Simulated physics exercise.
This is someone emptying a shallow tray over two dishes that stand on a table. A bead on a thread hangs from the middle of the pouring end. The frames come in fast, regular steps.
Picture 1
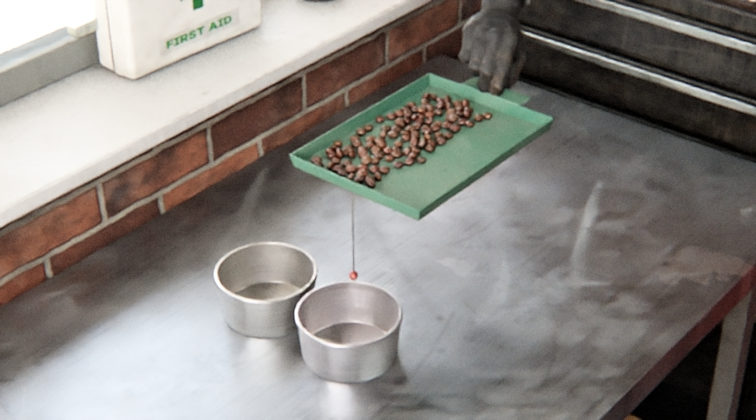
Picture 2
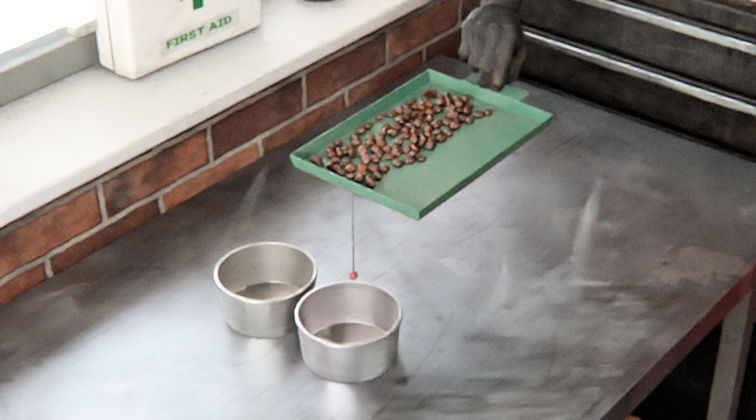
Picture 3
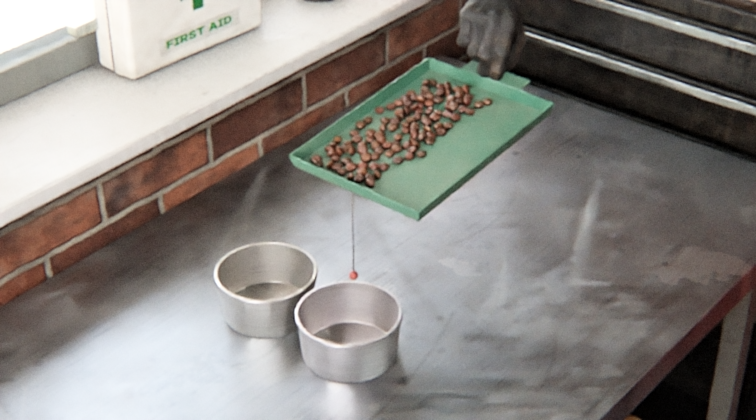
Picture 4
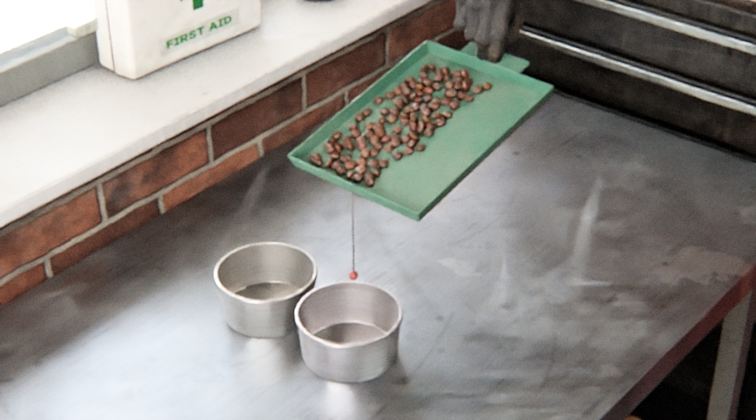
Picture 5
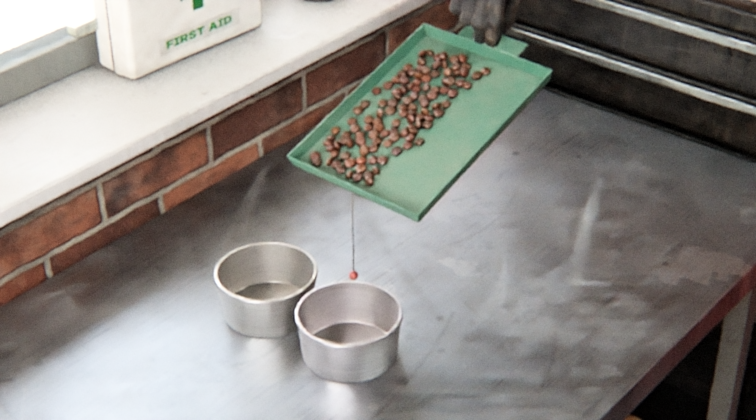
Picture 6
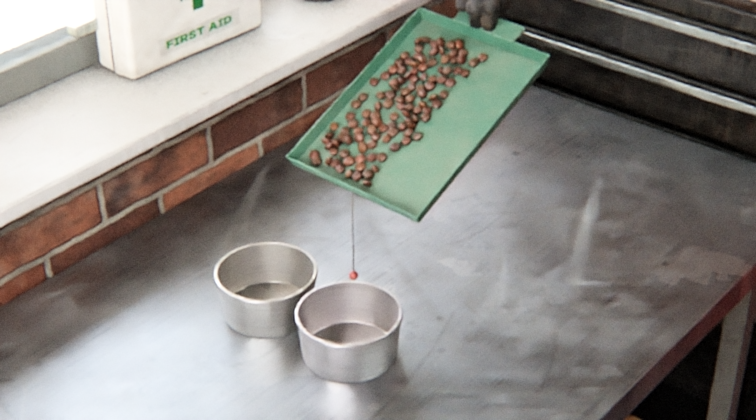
The footage shows a dark hand steadily raising the far end of a shallow green tray of brown drops, tilting it toward two metal dishes on a table, while a red bead hangs on a thread from its lower end.
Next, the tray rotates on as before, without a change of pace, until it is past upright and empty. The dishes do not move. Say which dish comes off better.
It favours the right dish.
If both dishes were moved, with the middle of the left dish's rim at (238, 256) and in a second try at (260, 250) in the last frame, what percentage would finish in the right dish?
Roughly 50 per cent, and 40 per cent.
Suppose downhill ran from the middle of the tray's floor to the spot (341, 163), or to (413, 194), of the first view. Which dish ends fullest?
In turn: Left; the right dish.
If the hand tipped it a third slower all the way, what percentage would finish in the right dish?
About 70 per cent.
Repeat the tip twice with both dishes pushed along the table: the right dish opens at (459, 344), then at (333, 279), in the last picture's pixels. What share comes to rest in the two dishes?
In turn 40 and 20 in a hundred.
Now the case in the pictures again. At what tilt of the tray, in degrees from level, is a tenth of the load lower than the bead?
Near 80 degrees.
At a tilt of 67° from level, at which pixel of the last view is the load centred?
Roughly at (342, 174).
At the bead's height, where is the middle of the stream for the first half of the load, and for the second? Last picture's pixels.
Around (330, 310) and then (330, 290).
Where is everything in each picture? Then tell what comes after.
The first frame shows corners of the pouring end at (294, 154) and (419, 208), level; middle of the load at (406, 133), flat chocolate drops; left dish at (232, 310); right dish at (315, 354); bead on its thread at (354, 275).
The second frame shows corners of the pouring end at (294, 154) and (418, 208), level; middle of the load at (406, 131).
The third frame shows corners of the pouring end at (293, 154) and (418, 209), tipped barely, level across its low end; middle of the load at (406, 125).
The fourth frame shows corners of the pouring end at (292, 155) and (417, 211), tipped a little, level across its low end; middle of the load at (405, 116).
The fifth frame shows corners of the pouring end at (291, 155) and (416, 212), tipped clearly, level across its low end; middle of the load at (403, 107).
The sixth frame shows corners of the pouring end at (291, 155) and (416, 214), tipped clearly, level across its low end; middle of the load at (400, 100); left dish at (232, 310); right dish at (315, 354).
Soon, tray tipped steeply; nearly all on the tray; a small part in the air.
A while on, tray tipped past a quarter turn; about a quarter on the tray; about a third in the right dish; a small part in the left dish; about a quarter outside both; a small part in the air.
Towards the end, tray tipped past a quarter turn; about half in the right dish; about a quarter in the left dish; about a quarter outside both.
Finally, tray tipped past a quarter turn; about half in the right dish; about a quarter in the left dish; about a quarter outside both.
